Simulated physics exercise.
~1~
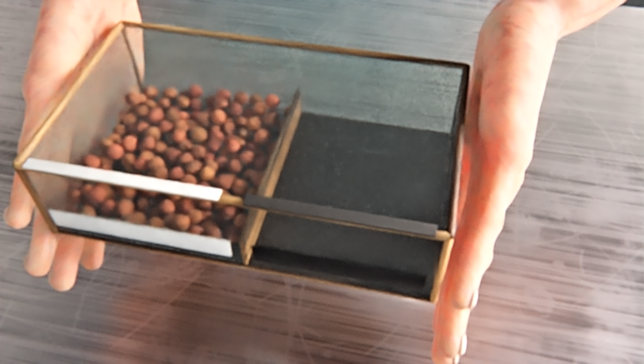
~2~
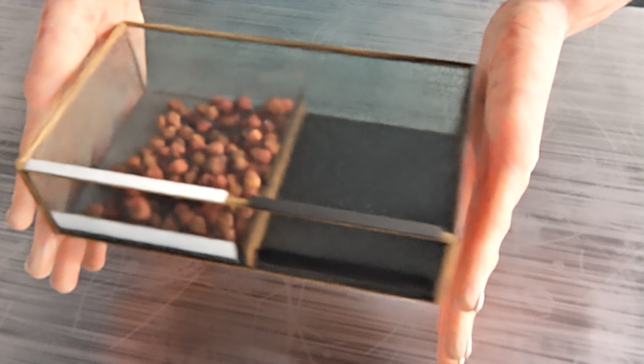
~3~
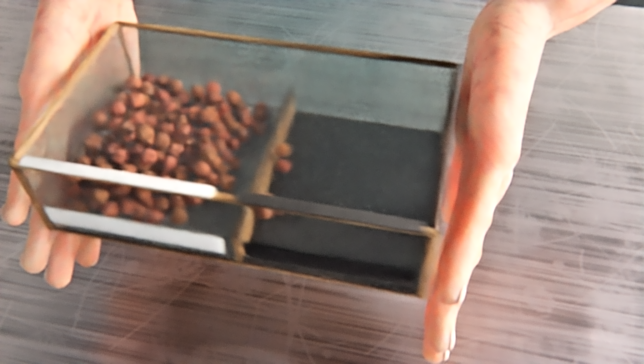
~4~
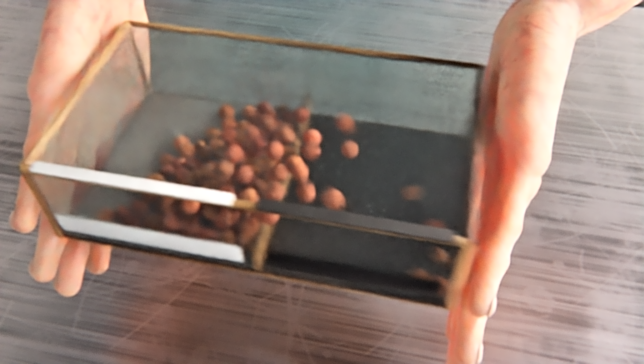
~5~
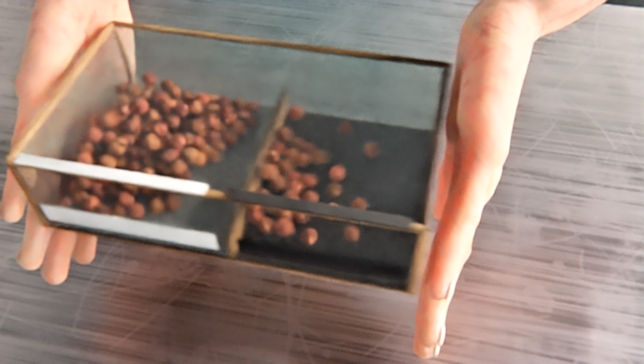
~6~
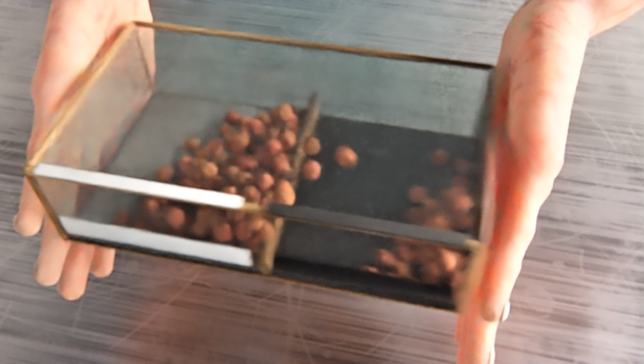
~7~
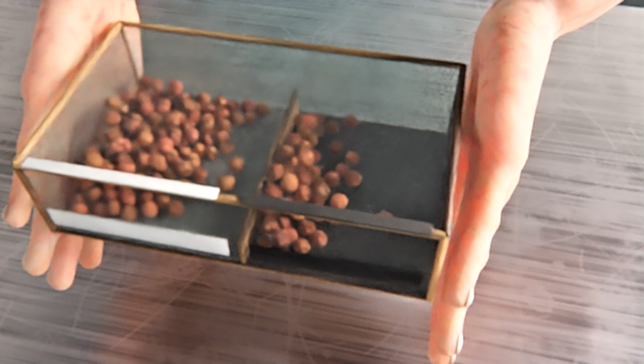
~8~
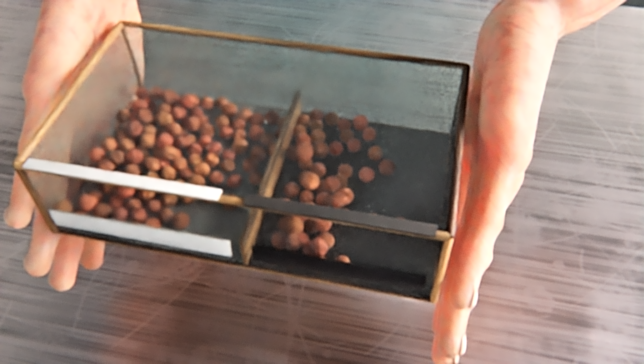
Reddish-brown clay pellets fill the left compartment of a clear, brass-edged box, held by a hand at each end above a streaky grey surface and seen from above at an angle. A low partition separates them from the empty, black-floored right side, and a white strip marks the left front. The hands shake the box right and left, and the pellets bunch against the partition. A few spill over, then more tumble across with wider swings. The shaking eases, and the pellets settle with most still on the left and a smaller group on the right, near the partition.
